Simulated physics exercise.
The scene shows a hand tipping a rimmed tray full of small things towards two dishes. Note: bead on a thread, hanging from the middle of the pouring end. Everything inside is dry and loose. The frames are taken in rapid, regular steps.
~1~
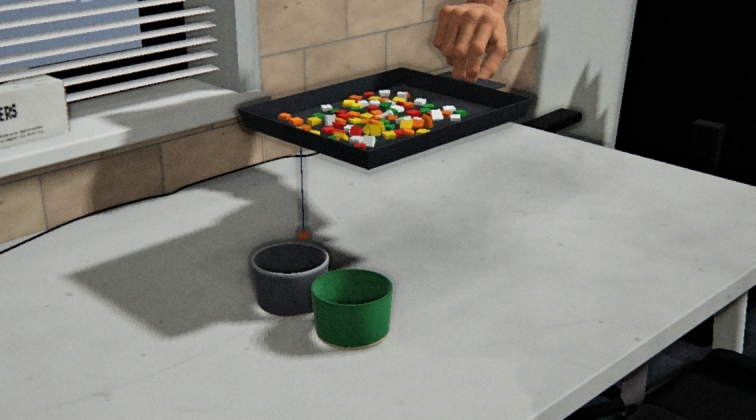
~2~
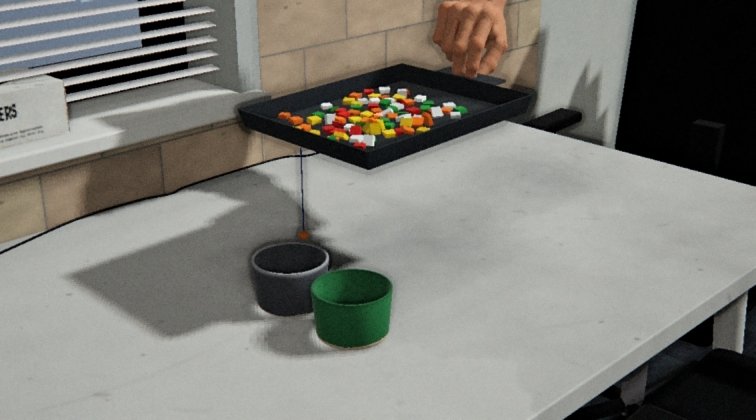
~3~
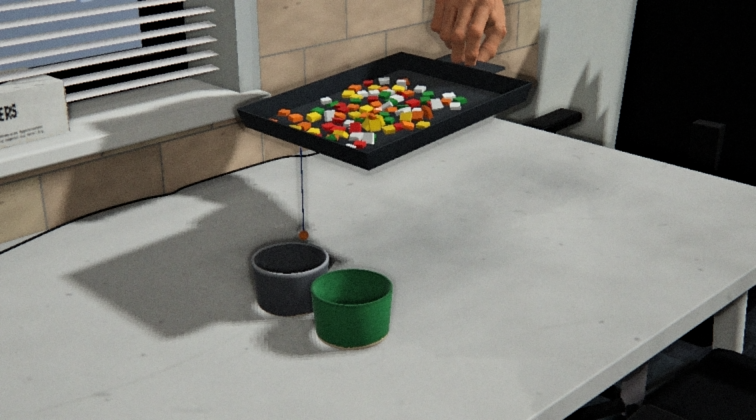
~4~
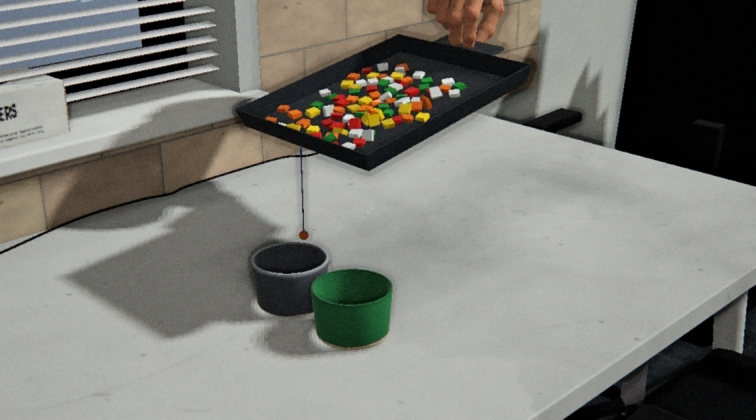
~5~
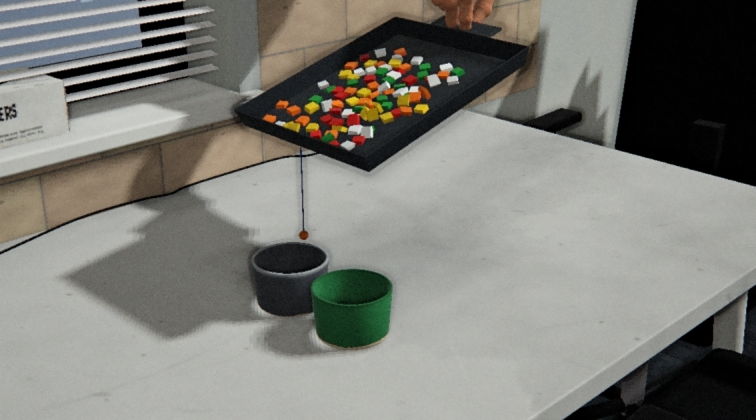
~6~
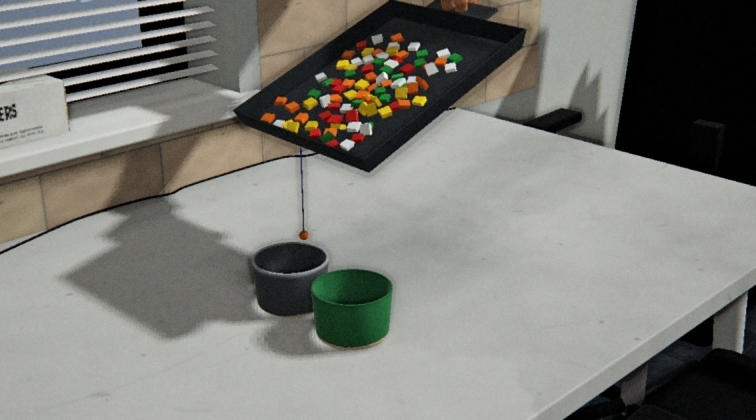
We see a hand at the far end of a dark rimmed tray of colourful mosaic tiles, raising that end steadily so the tray slants more, while a bead hangs on a thread above grey and green dishes.
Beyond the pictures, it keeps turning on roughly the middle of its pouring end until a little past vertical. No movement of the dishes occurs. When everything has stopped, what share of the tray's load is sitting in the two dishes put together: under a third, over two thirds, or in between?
Between a third and two thirds.
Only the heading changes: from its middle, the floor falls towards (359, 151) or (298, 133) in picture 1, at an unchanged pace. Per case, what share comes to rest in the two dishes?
About 60 % and 10 %.
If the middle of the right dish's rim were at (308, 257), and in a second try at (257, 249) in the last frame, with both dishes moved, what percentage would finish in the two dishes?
About 20% on the first try and 30% on the second.
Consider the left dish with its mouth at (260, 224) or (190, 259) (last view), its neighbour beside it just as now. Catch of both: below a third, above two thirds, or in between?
Try 1 - under a third; try 2 - below one third.
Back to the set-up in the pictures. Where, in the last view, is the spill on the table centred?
Near (252, 325).
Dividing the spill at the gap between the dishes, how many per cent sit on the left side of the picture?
Estimate: About 100 per cent.
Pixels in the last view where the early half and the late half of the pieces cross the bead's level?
Early half (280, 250), late half (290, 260).
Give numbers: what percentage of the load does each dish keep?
The left dish ends with 30 per cent of the load and the right dish with 20 per cent.
Soon, tray tipped steeply; all on the tray.
A while on, tray tipped past a quarter turn; about half on the tray; a stray few in the right dish; a stray few in the left dish; a small part outside both; about a third in the air.
Towards the end, tray tipped past a quarter turn; about a quarter in the right dish; about a quarter in the left dish; about half outside both.
Finally, tray tipped past a quarter turn; about a quarter in the right dish; about a quarter in the left dish; about half outside both.
